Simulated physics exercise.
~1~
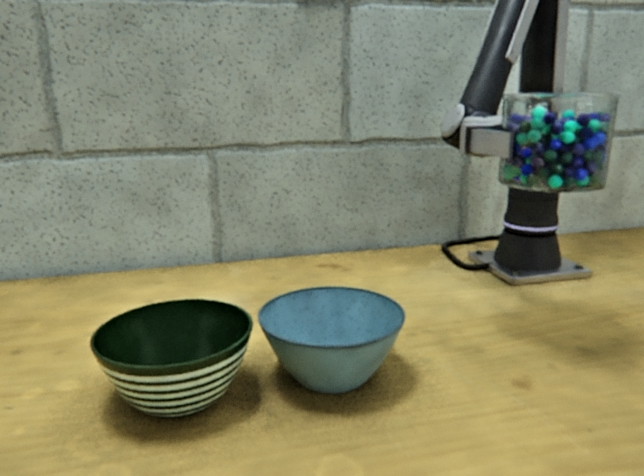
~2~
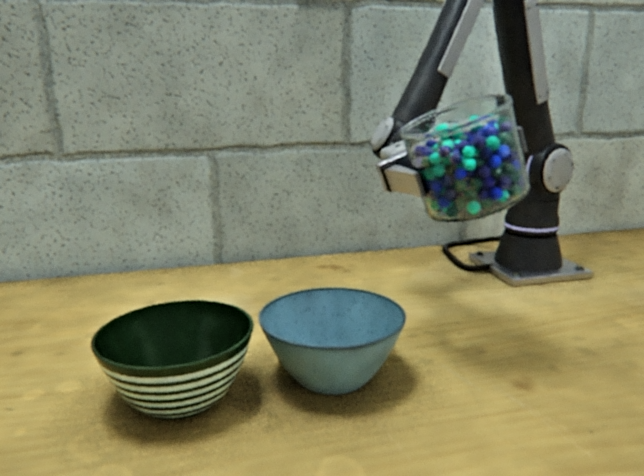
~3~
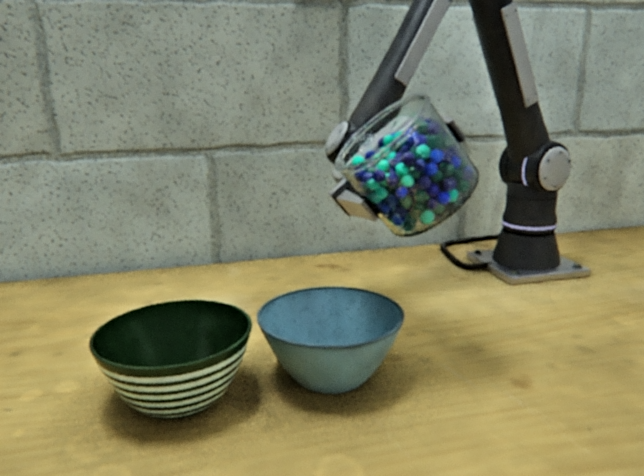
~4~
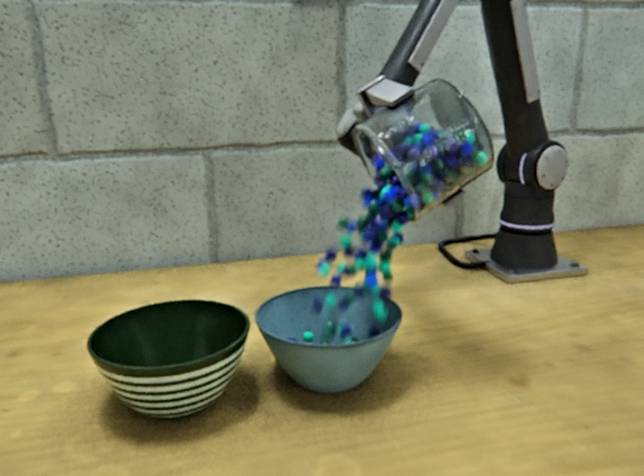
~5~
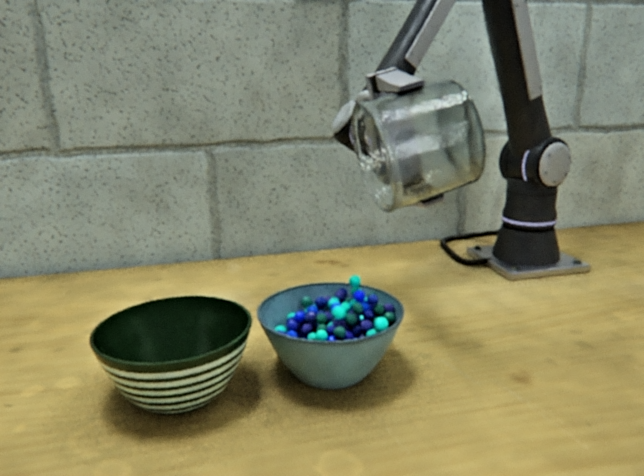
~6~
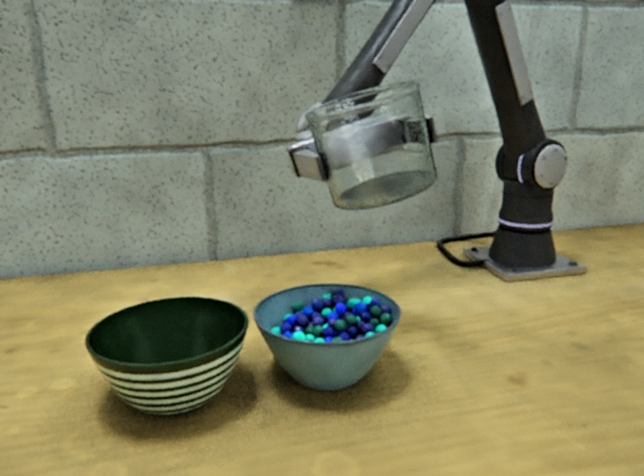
A robot arm tips blue and green balls from a clear beaker into the blue bowl.
